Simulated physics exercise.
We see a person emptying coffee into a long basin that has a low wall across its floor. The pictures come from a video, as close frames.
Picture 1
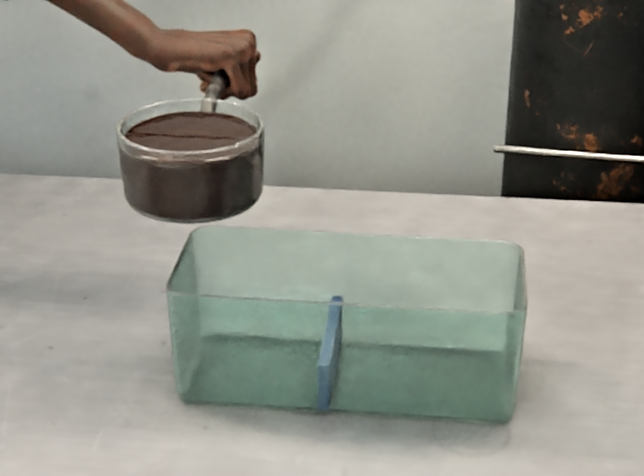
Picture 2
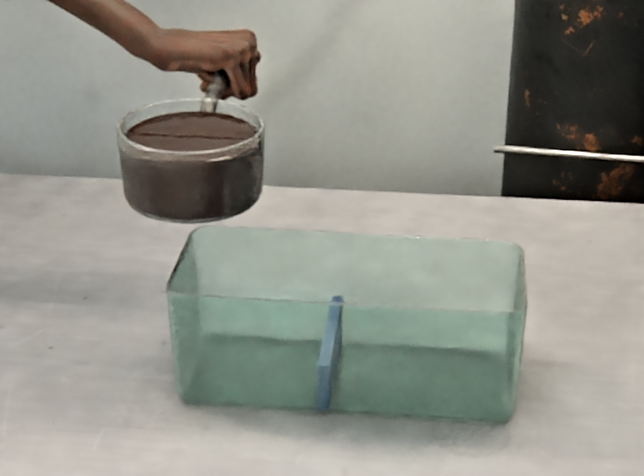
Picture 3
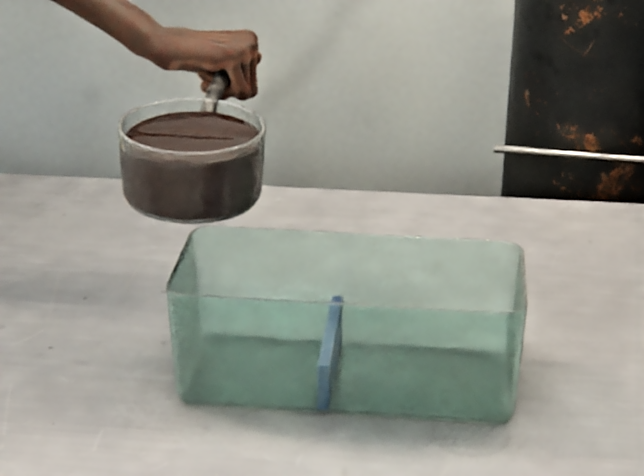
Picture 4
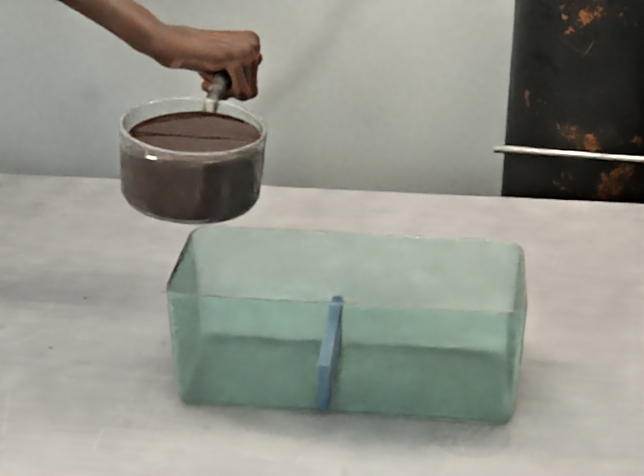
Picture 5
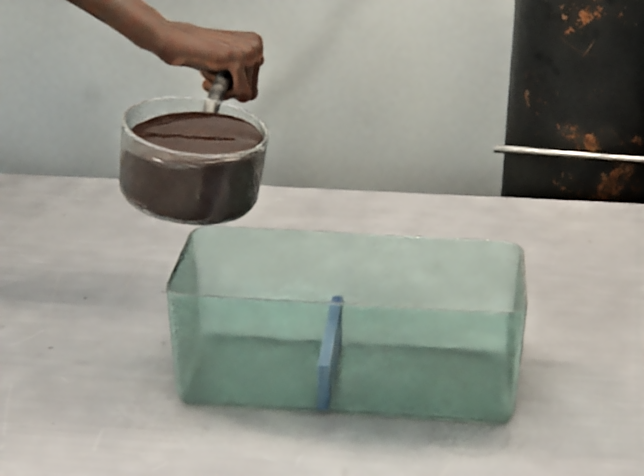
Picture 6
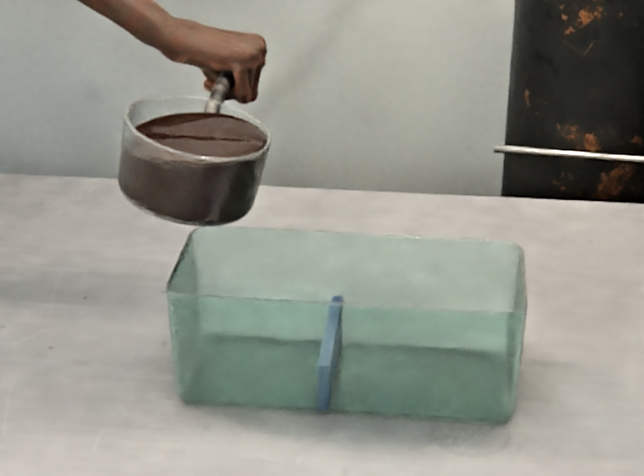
Hand holding a clear pot of dark brown liquid, tilting it slightly rightward above a long greenish basin with a blue divider.
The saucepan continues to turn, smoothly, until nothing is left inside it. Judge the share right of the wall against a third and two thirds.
Short answer, the right side holds a middle share of a third to two thirds.
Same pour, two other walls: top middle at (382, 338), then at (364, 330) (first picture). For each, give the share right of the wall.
Roughly 5 % and 5 %.
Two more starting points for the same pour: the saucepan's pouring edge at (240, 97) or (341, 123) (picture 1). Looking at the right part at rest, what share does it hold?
First try 35 %, second try 95 %.
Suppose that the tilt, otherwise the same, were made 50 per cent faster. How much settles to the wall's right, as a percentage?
It works out near 40 %.
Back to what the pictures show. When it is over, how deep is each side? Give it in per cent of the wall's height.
Left 40 per cent, right 30.
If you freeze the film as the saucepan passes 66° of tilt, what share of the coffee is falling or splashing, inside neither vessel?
Estimate: 25 per cent, roughly.
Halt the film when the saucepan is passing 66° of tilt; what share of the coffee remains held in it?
55 %.
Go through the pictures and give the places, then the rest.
It leans 0°; its right rim is at (262, 130); the coffee meets the walls at (124, 131) and (261, 137); the long basin's rim runs from (180, 260) to (524, 278); the wall's top is at (331, 330), in the first picture.
It leans 1°; its right rim is at (262, 130); the coffee meets the walls at (125, 131) and (261, 138), in the second picture.
It leans 2°; its right rim is at (263, 132); the coffee meets the walls at (126, 131) and (262, 138), in the third picture.
It leans 5°; its right rim is at (265, 135); the coffee meets the walls at (126, 130) and (263, 139), in the fourth picture.
It leans 8°; its right rim is at (266, 140); the coffee meets the walls at (128, 131) and (264, 139), in the fifth picture.
It leans 13°; its right rim is at (268, 145); the coffee meets the walls at (128, 132) and (268, 140), in the sixth picture.
A moment on, the saucepan is tipped part way and 53 per cent is still to pour, 6 is left of the wall and 15 right of it.
Next, the saucepan is tipped right over and 9 per cent is still to pour, 35 is left of the wall and 51 right of it.
Then the saucepan is tipped right over and 0 per cent is still to pour, 48 is left of the wall and 51 right of it.
Later the saucepan is tipped right over and 0 per cent is still to pour, 48 is left of the wall and 51 right of it.
At rest 48 per cent lies left of the wall, 51 right of it and 0 outside.
